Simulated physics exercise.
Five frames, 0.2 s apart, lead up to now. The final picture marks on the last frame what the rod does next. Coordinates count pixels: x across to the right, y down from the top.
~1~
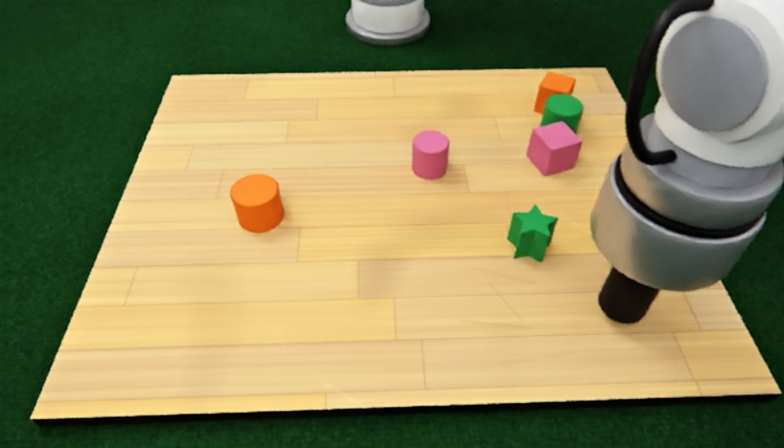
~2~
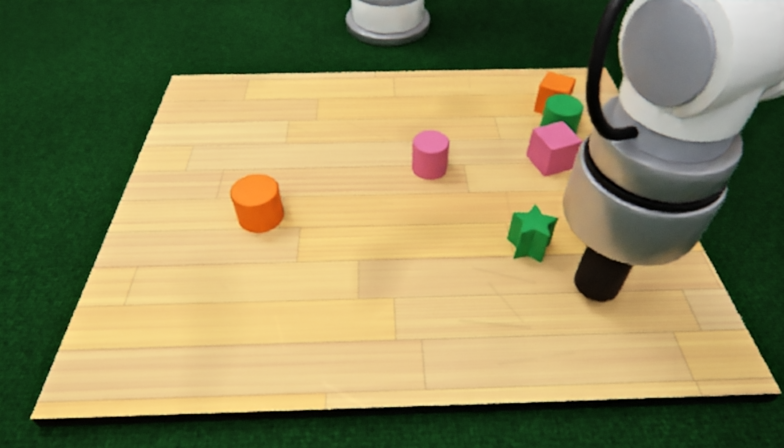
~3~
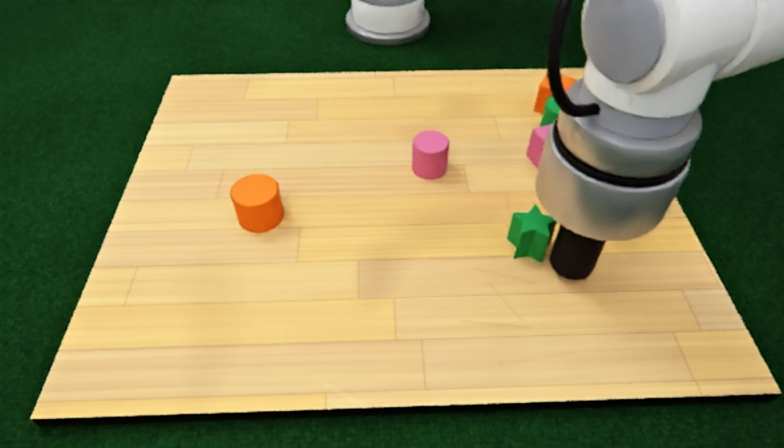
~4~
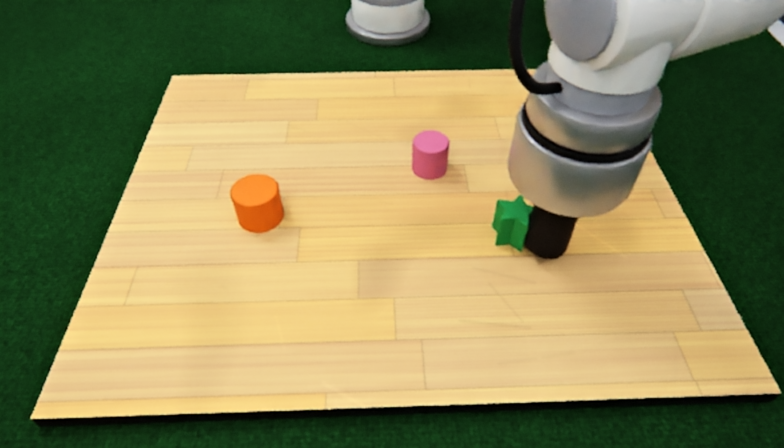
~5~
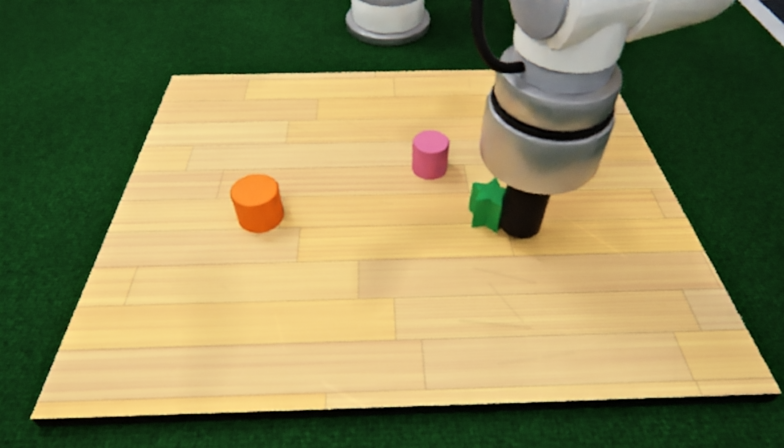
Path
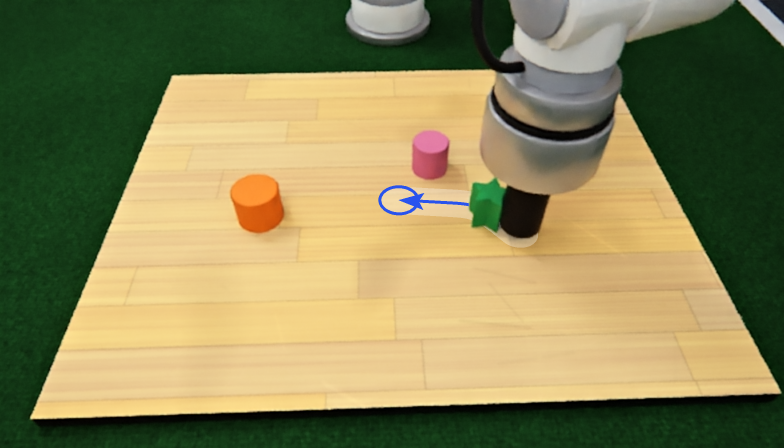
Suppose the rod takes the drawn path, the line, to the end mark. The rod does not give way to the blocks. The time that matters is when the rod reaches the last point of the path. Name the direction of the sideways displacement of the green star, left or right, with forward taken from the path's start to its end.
Slides right.
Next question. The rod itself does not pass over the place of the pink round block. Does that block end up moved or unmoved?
By the last moment, the pink round block will have left its place.
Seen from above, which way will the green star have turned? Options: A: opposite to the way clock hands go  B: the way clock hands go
It's B.
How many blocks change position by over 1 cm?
It should be two, as far as I can tell.
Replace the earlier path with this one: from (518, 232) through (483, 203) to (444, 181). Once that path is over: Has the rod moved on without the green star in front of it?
It seems not.
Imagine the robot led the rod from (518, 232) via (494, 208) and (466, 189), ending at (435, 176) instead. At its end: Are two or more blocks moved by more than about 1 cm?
Yes, I think so.
The line goes from (518, 232) via (483, 209) and (441, 202), ending at (399, 200).
On the path given first. One third of the way, rod (483, 200); green star (456, 168).
Two thirds of the way, rod (442, 194); pink round block (424, 135); green star (423, 156), turned 20° clockwise.
At the end, rod (399, 191); pink round block (421, 133); green star (402, 150), turned 60° clockwise.
